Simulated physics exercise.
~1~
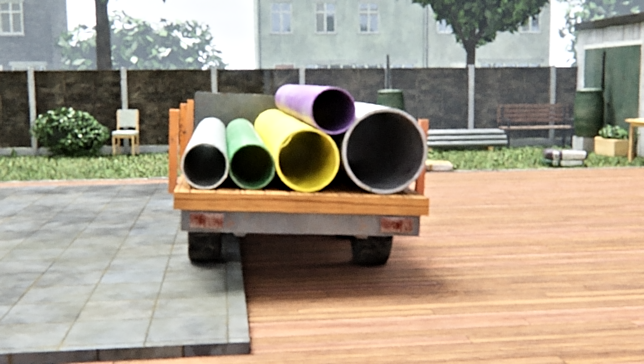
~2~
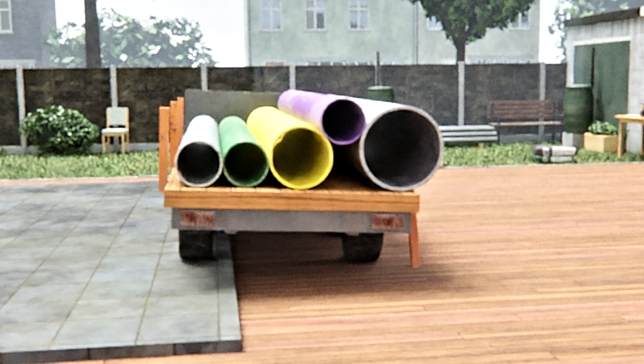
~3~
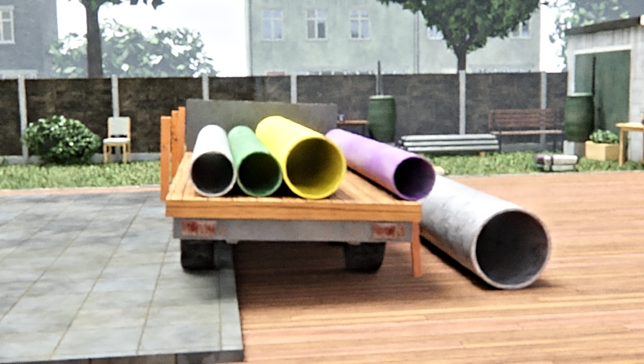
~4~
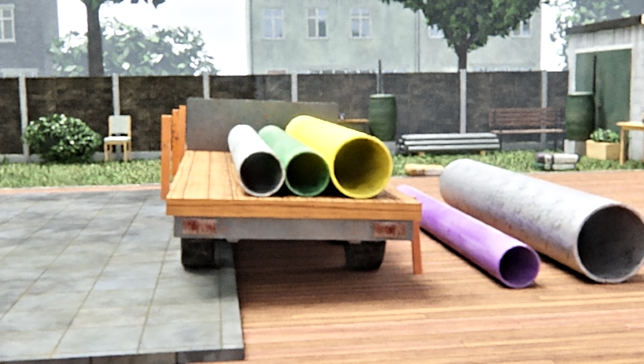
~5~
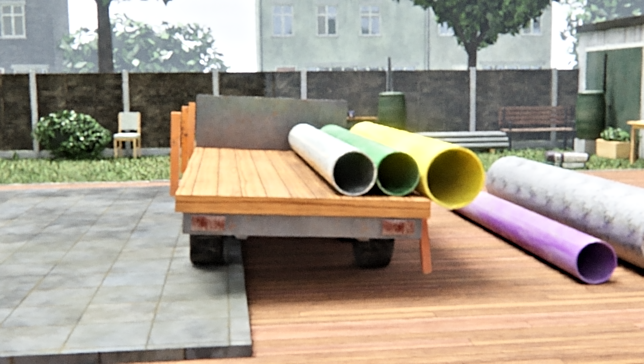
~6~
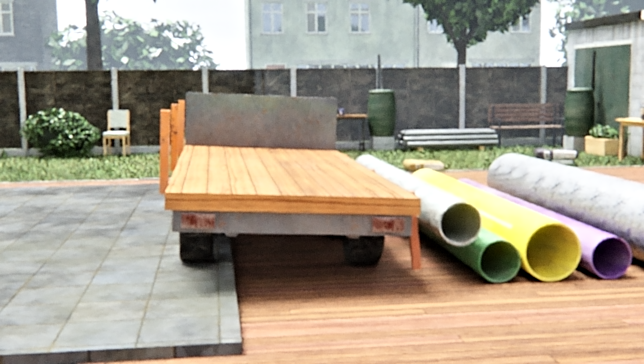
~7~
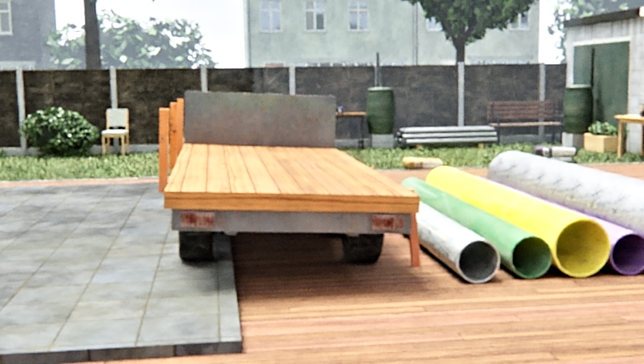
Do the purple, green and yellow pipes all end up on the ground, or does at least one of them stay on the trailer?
All three end up on the ground to the right of the trailer. The purple pipe falls off, and the yellow and green ones also go over the edge.
